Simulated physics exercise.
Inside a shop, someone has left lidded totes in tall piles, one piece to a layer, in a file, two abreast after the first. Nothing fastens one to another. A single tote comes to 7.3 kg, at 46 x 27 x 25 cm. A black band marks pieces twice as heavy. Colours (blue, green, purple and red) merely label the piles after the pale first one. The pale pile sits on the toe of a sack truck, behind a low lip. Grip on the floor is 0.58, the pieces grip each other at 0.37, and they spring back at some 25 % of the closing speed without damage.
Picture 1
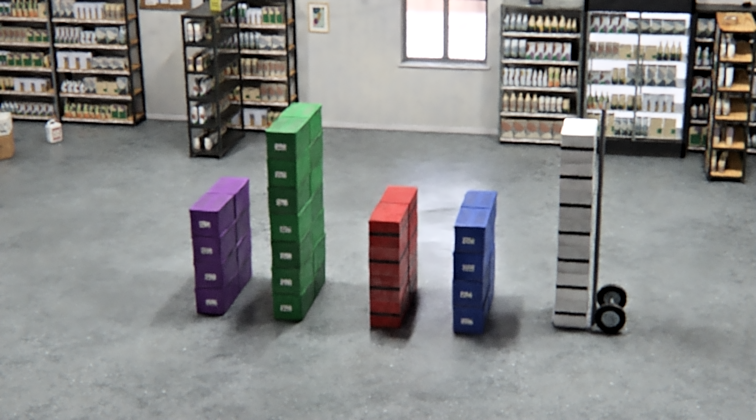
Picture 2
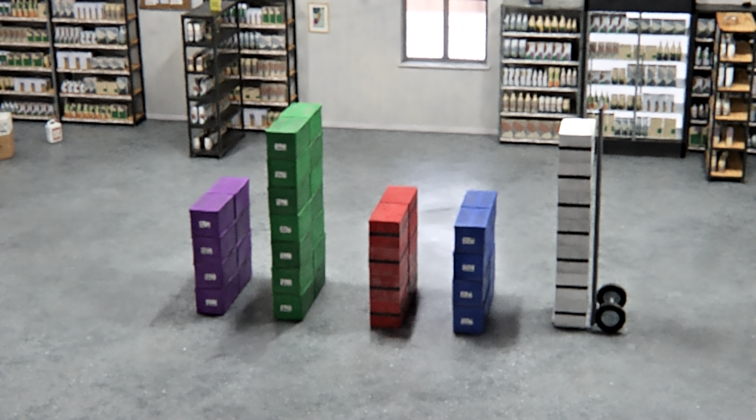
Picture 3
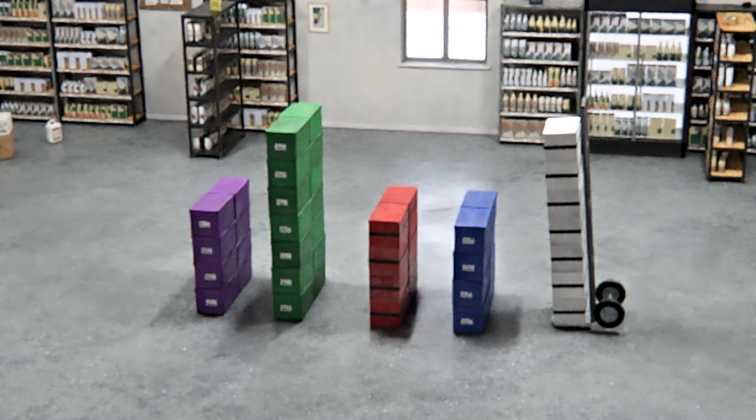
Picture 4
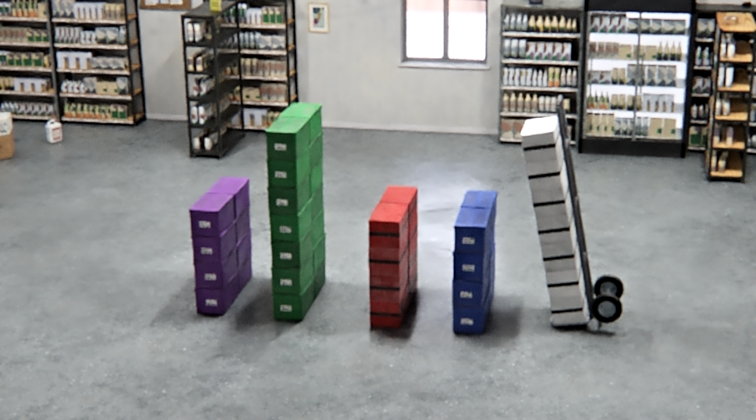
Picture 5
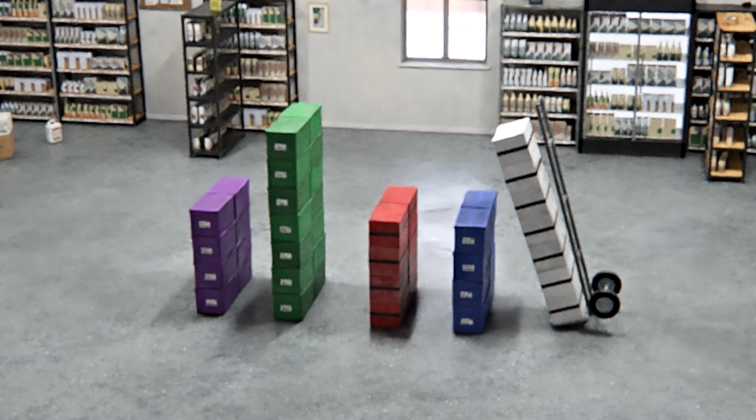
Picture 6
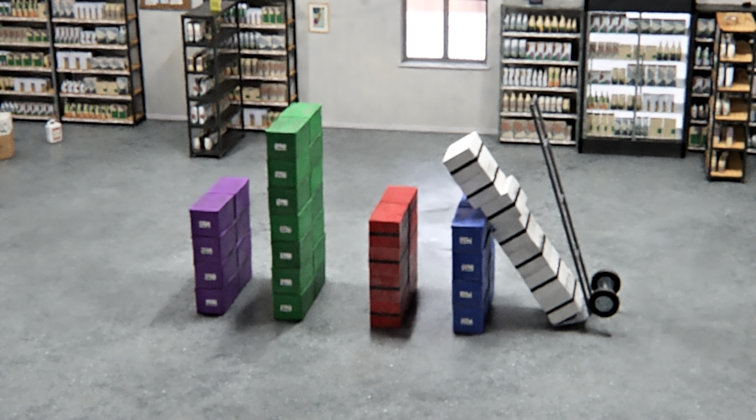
A tall pale stack of boxes stands on a hand truck at the right of a grey shop floor, seen from a raised, unmoving viewpoint with stocked shelves and a window behind. Purple, green, red and blue stacks stand in a row to its left, the green one tallest. The truck and pale stack tilt left together, then the boxes lean away from the frame and meet the blue stack's top.
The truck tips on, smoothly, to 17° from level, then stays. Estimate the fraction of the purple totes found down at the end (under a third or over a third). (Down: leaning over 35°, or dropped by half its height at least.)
The part is more than a third.
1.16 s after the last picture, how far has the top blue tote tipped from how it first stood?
Some 10°.
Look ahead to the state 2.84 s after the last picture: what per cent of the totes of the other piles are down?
At that moment 65 per cent.
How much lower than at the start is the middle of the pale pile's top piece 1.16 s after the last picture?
About 150 cm.
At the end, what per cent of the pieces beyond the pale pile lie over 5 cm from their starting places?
85 per cent.
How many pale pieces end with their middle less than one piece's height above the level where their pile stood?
3 pale pieces.
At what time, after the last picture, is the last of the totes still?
At about 5.0 s.
Then, 1.16 s later than the last frame, 7 of the pale pile down; none of the 8 purple totes down (6 of 38 in all colours); top purple tote unmoved; top red tote tilted 17°.
Then, 2.84 s later than the last frame, 7 of the pale pile down; none of the 8 purple totes down (25 of 38 in all colours); top purple tote tilted 26°, 8 cm lower; top green tote on its side.
When it is over, 7 of the pale pile down; 7 of the 8 purple totes down (32 of 38 in all colours); top purple tote 75 cm lower; top blue tote on its side. That is 88 per cent. In pixels of the last frame, middles, top purple tote near (60, 289), top blue tote near (351, 323).
